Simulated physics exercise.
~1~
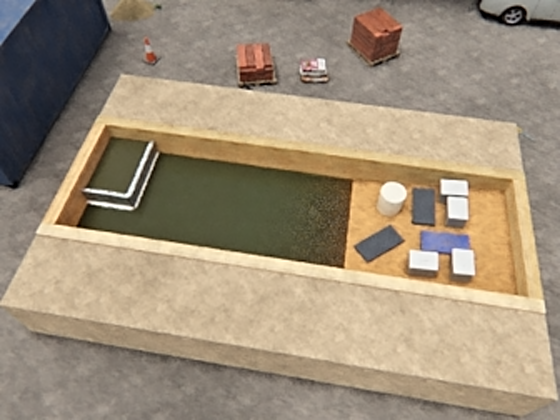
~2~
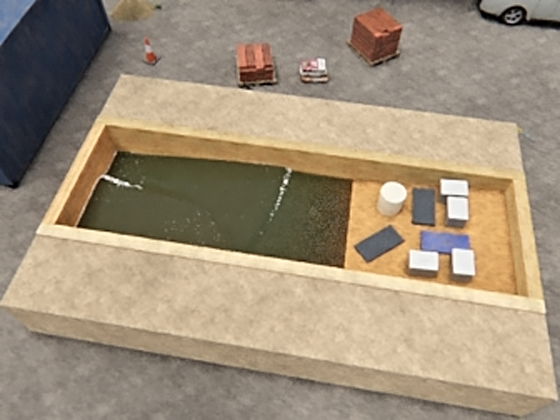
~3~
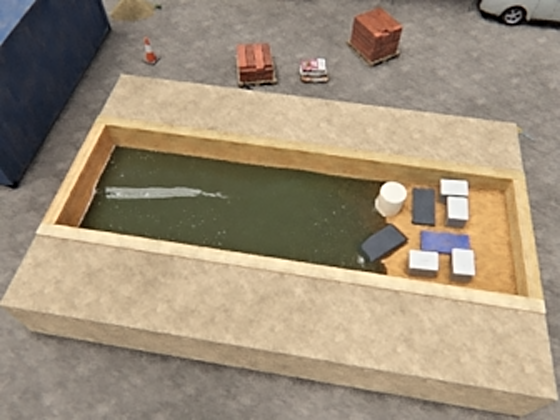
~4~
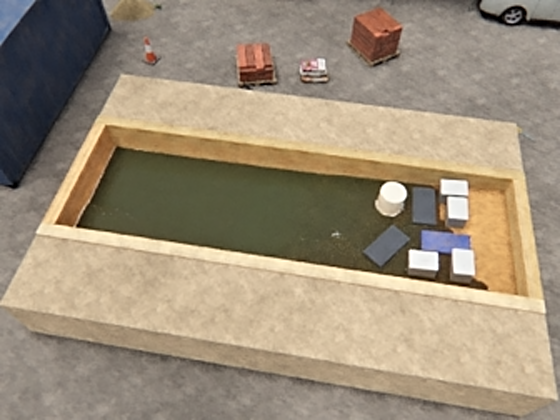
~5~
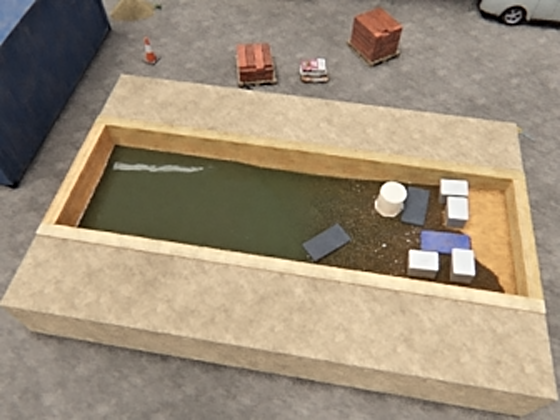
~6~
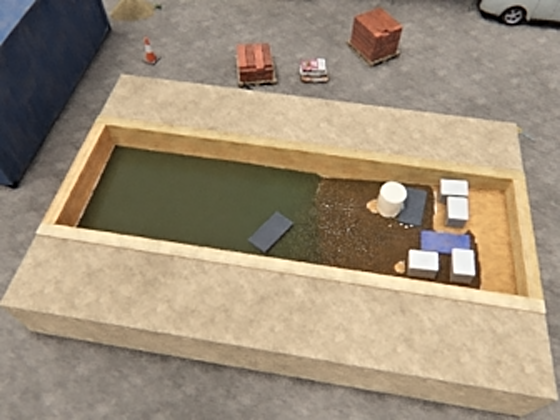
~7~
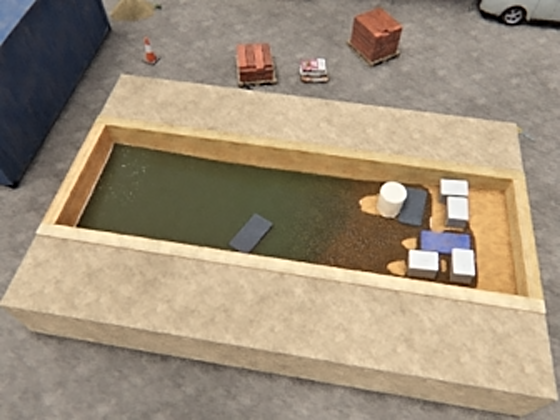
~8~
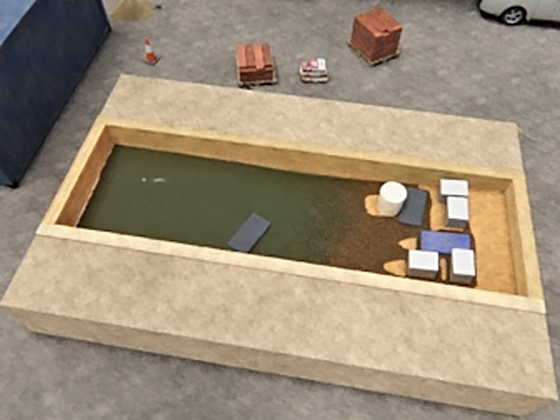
A long sand-coloured basin seen from above stands on grey paving, with dark green water at its left and bare orange sand at its right, where white boxes, a pale round tub, dark flat pieces and a blue one rest. Brick stacks and a traffic cone stand behind. The raised water at the left end drops, and a wave runs right, spreading up the sand among the items. As the water draws back, one dark slab drifts left, while another beside the tub shifts slightly. The slab finally settles in place on the calmer water, and the blue piece stays put among the boxes.
